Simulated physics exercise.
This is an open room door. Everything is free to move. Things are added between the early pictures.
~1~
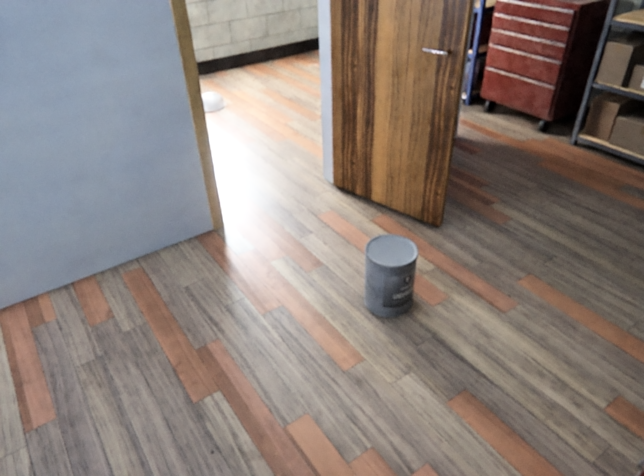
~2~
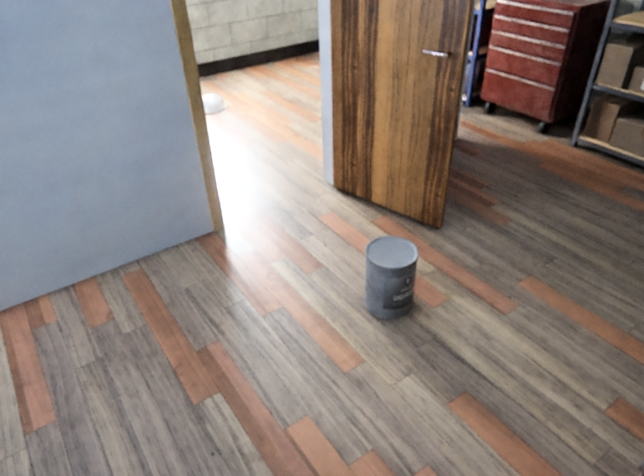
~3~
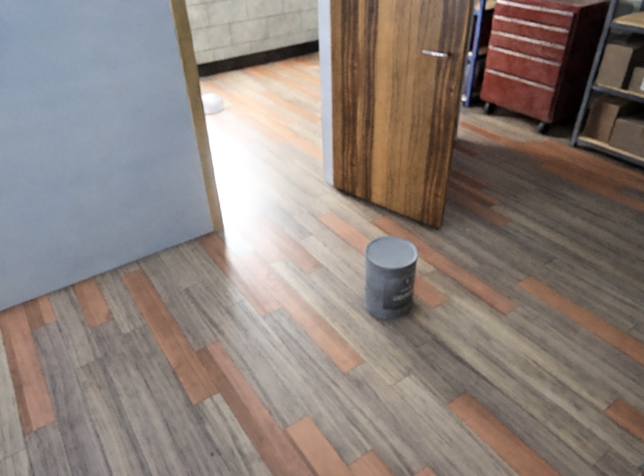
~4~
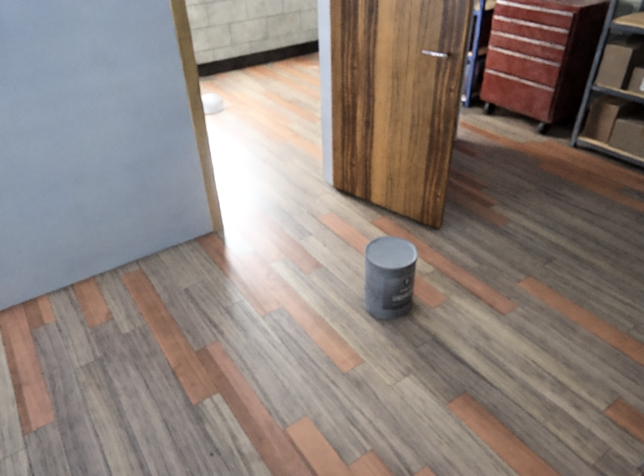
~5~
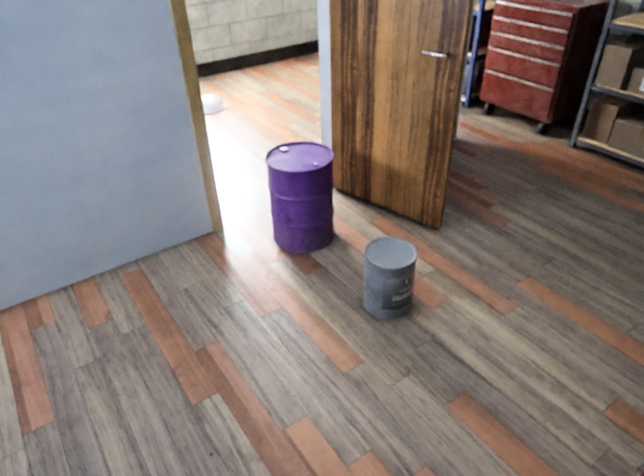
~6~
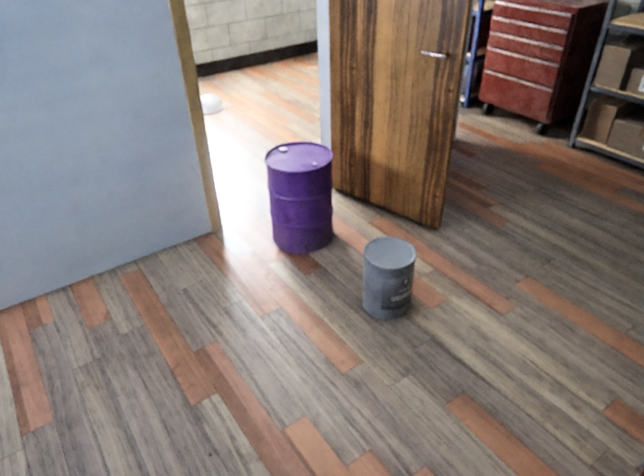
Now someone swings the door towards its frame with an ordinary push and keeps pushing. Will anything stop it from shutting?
The door is blocked.
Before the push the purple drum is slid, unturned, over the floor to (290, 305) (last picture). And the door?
Then it closes.
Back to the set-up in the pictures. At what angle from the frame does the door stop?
About 55°.
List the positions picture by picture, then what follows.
Door wide open and still; grey pail (390, 276), in the first frame.
Door wide open and still; grey pail (390, 278), in the second frame.
Door wide open and still; grey pail (390, 278), in the third frame.
Door wide open and still; grey pail (389, 278), in the fourth frame.
Door wide open and still; grey pail (389, 278), in the fifth frame.
Door wide open and still; purple drum (301, 197); grey pail (388, 278), in the sixth frame.
Then, 0.50 s after the last picture, door 96° open.
Then, 0.80 s after the last picture, door 84° open.
Then, 1.10 s after the last picture, door 69° open.
Then, 1.30 s after the last picture, door 57° open.
At rest, door 55° open; both in place. Seen from the same camera at the end, purple drum near (298, 197).
